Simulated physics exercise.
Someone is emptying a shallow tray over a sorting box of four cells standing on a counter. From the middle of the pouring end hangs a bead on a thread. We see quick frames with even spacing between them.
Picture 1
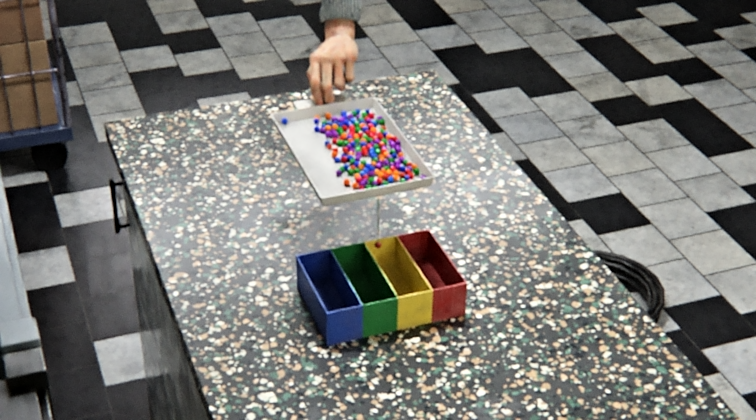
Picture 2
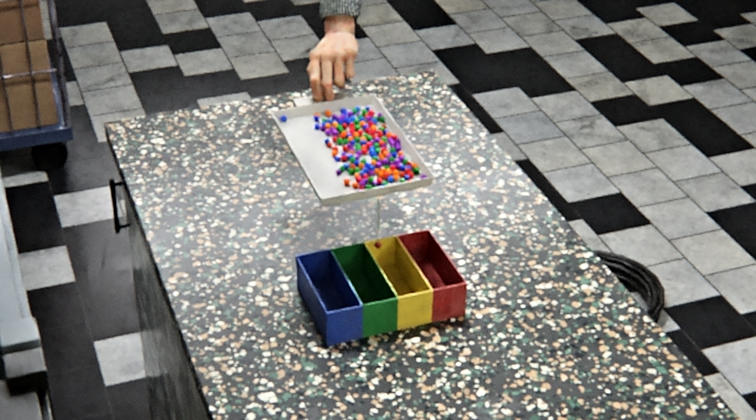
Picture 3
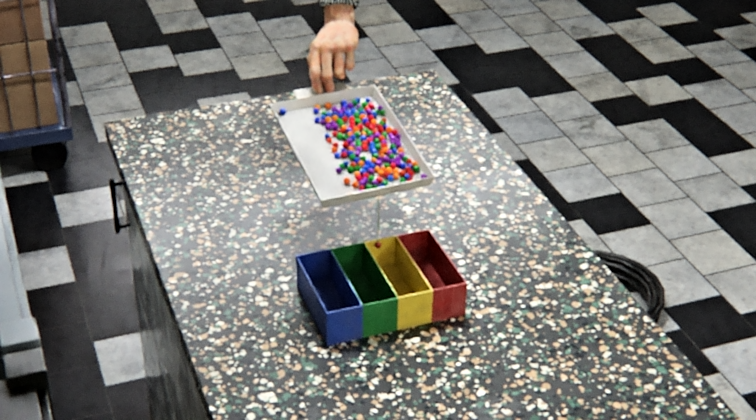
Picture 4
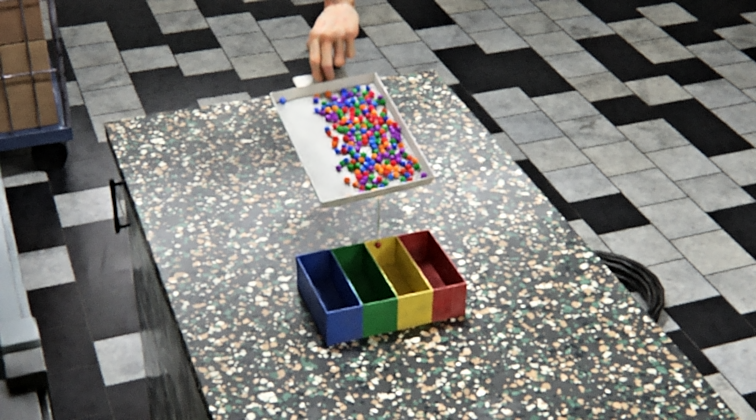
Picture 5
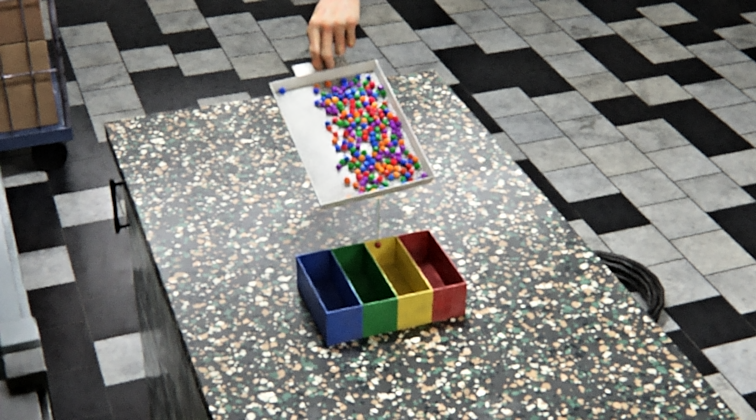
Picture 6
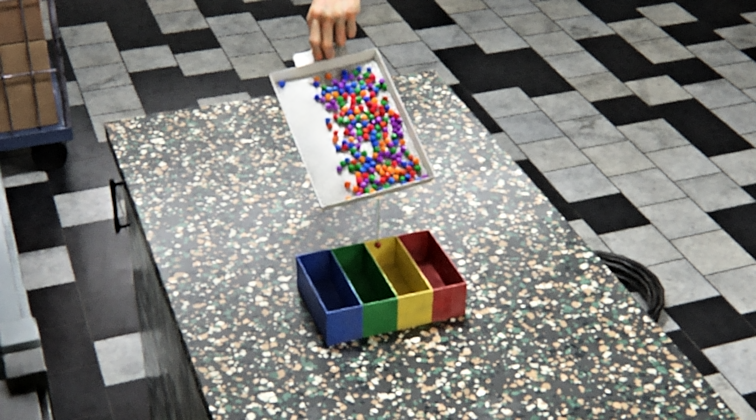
A hand gradually tilts a shallow tray of colorful beads above a four-colored sorting box.
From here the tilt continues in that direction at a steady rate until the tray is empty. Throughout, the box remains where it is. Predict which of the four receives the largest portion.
The blue one receives the largest portion.
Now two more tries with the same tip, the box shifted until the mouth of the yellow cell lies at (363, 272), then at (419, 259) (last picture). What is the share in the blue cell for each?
Close to 0 in a hundred, then close to 40 in a hundred.
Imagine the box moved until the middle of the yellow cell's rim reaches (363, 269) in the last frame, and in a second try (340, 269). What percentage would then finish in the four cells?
Some 90 percent, followed by some 90 percent.
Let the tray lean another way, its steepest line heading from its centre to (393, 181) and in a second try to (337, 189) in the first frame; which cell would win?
The first time it is the red cell, and the second time it is that blue cell.
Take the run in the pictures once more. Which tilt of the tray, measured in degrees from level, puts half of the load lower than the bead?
Tilt: Around 90 degrees.
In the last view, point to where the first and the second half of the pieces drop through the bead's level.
I'd place the first part at (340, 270) and the rest at (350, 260).
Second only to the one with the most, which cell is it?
The answer is the cell in green.
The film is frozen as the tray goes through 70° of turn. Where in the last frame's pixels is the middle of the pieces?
Roughly at (353, 206).
Just after the last frame, tray tipped steeply; roughly two thirds on the tray; about a tenth in the blue cell; about a tenth in the green cell; just a few in the yellow cell; roughly a quarter falling or outside the box.
A moment on, tray tipped past a quarter turn; just a few on the tray; roughly a third in the blue cell; roughly a third in the green cell; about a tenth in the yellow cell; just a few in the red cell; roughly a quarter falling or outside the box.
Further on, tray tipped past a quarter turn; roughly half in the blue cell; roughly a third in the green cell; about a tenth in the yellow cell; just a few in the red cell; about a tenth falling or outside the box.
When it is over, tray tipped past a quarter turn; roughly half in the blue cell; roughly a third in the green cell; about a tenth in the yellow cell; just a few in the red cell; about a tenth outside the box.
